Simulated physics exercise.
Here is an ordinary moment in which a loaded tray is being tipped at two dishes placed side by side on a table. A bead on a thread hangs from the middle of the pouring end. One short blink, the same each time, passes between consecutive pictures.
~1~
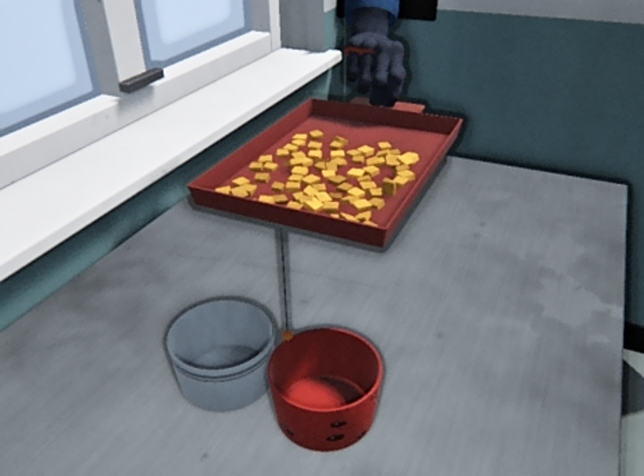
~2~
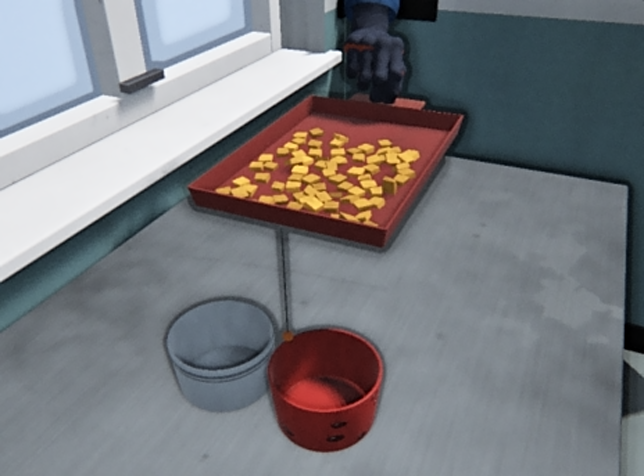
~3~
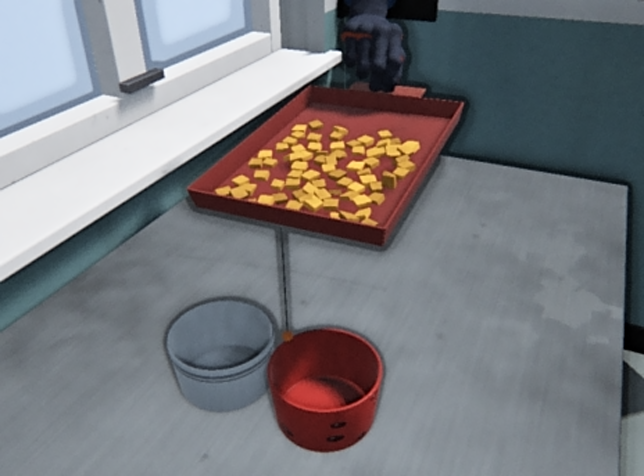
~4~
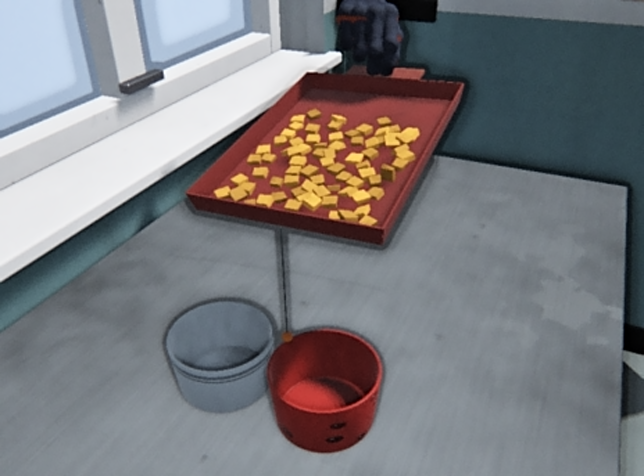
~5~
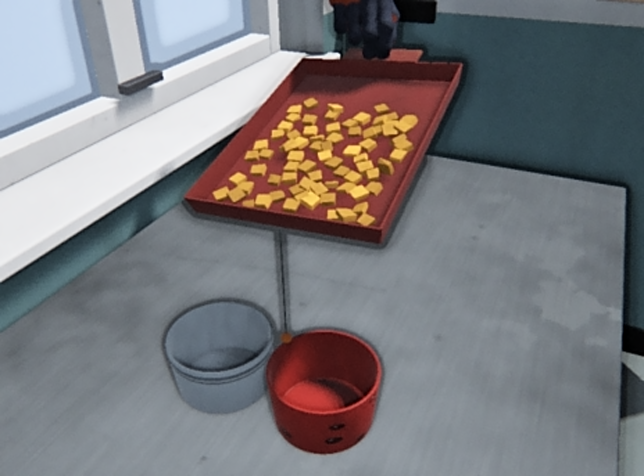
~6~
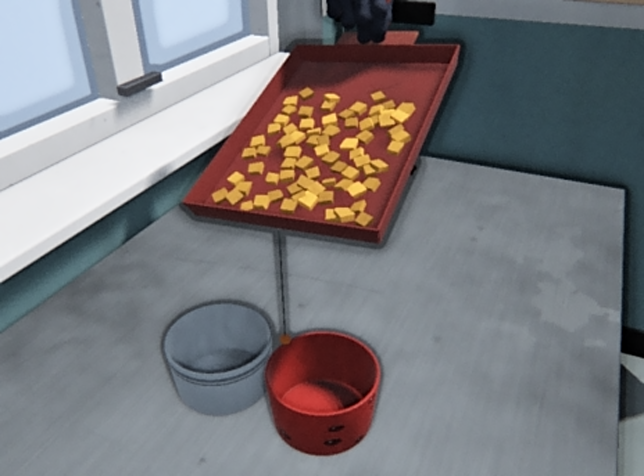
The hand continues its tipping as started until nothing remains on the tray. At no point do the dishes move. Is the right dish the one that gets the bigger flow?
Going by this, it mostly spills to the left of the two.
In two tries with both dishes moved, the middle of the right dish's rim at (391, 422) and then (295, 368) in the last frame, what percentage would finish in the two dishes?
Roughly 40 per cent, then roughly 70 per cent.
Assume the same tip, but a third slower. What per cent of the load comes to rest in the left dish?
Roughly 60 %.
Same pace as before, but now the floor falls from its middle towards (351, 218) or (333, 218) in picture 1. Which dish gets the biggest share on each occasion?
Results - the dish on the right side first, the dish on the right side second.
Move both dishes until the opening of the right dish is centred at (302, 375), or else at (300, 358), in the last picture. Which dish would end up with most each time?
Answer, in order: The one to the left and the one to the left.
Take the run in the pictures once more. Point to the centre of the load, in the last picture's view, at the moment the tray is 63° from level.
Check around (266, 187) in the last picture.
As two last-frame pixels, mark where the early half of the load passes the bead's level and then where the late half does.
Roughly (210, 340) first, then roughly (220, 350).
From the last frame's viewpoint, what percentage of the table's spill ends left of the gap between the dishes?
Close to 90 %.
Soon, tray tipped steeply; all on the tray.
A while on, tray tipped right over; most on the tray; a small part in the left dish; a small part outside both; a stray few in the air.
Towards the end, tray tipped past a quarter turn; a stray few in the right dish; about half in the left dish; about a third outside both.
Finally, tray tipped past a quarter turn; a stray few in the right dish; about half in the left dish; about a third outside both.
